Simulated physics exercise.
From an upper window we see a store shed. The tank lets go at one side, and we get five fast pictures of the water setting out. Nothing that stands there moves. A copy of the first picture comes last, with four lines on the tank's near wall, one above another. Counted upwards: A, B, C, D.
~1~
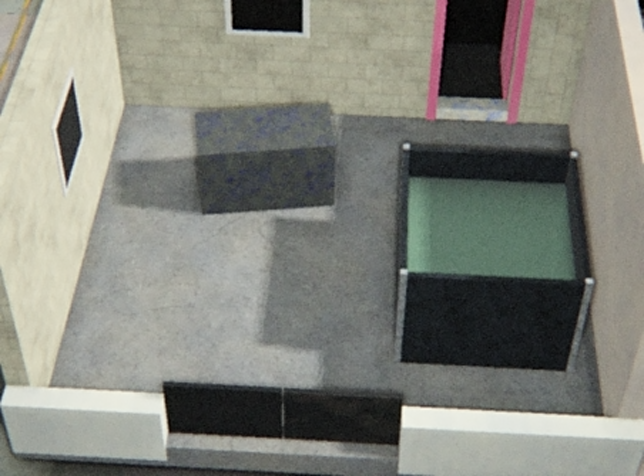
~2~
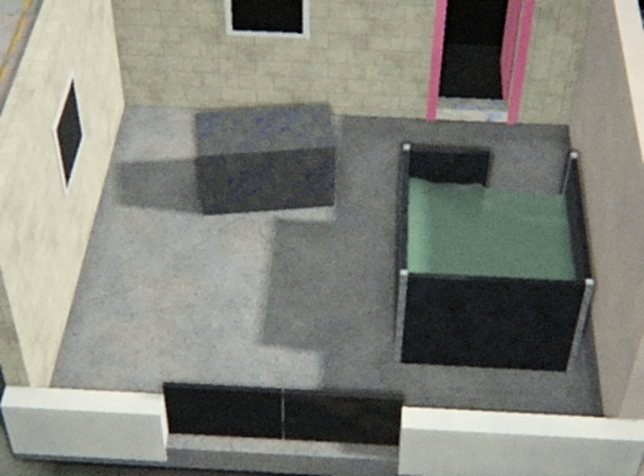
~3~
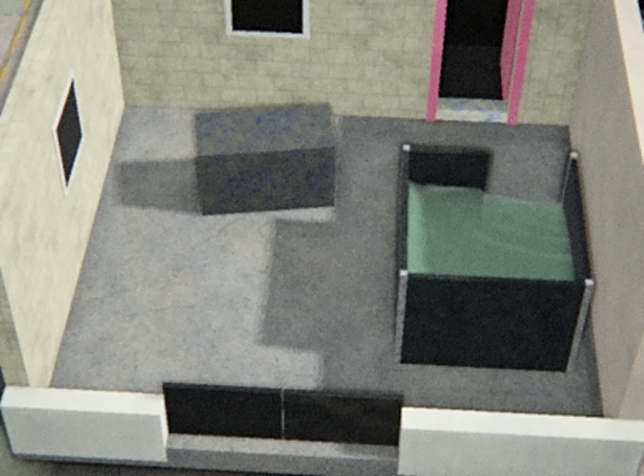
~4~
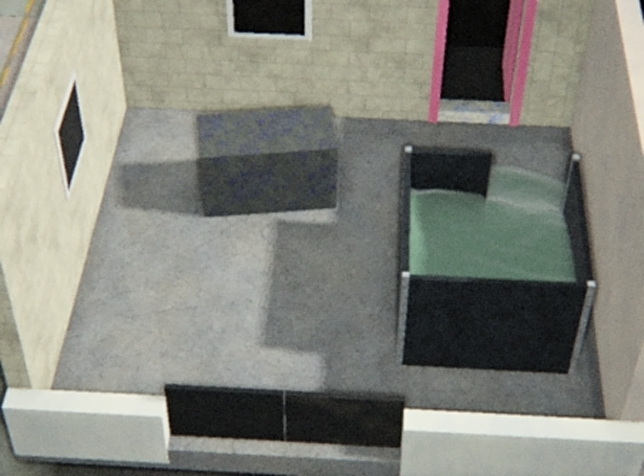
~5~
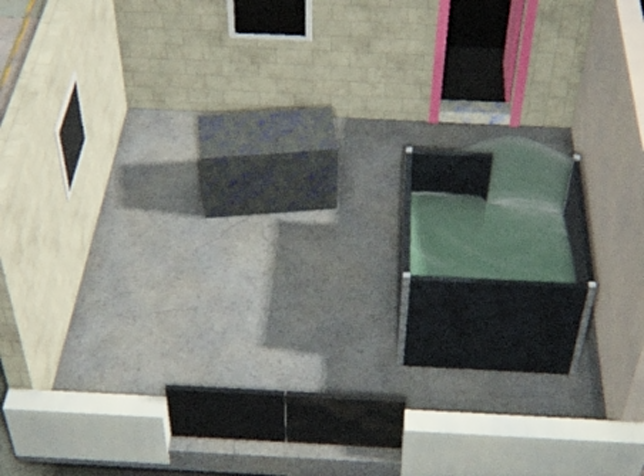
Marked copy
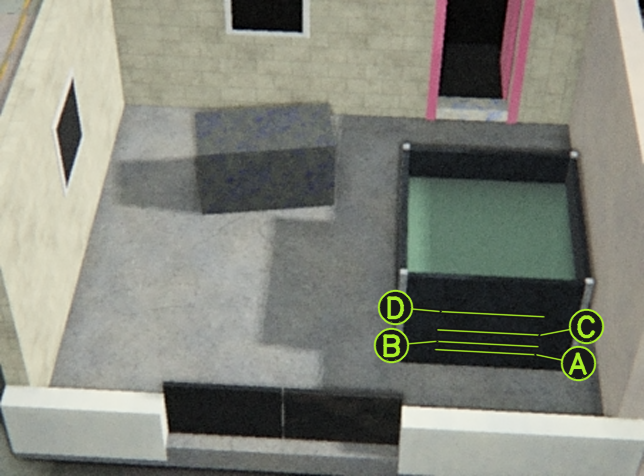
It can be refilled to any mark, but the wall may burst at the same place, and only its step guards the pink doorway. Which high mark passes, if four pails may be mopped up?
Go for B.
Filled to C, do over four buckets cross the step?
Yes, it does.
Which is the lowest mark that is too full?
C.
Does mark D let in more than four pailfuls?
Yes.
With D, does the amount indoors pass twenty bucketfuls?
Yes.
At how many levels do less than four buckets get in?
Two of the four.
On the marked copy, A at (485, 352); B at (487, 344); C at (488, 332); D at (491, 314); from the bottom up A, B, C, D.
With A, nothing gets over.
With B, a bucket or two gets in.
With C, about 11 bucketfuls get in.
With D, dozens of bucketfuls pour in.
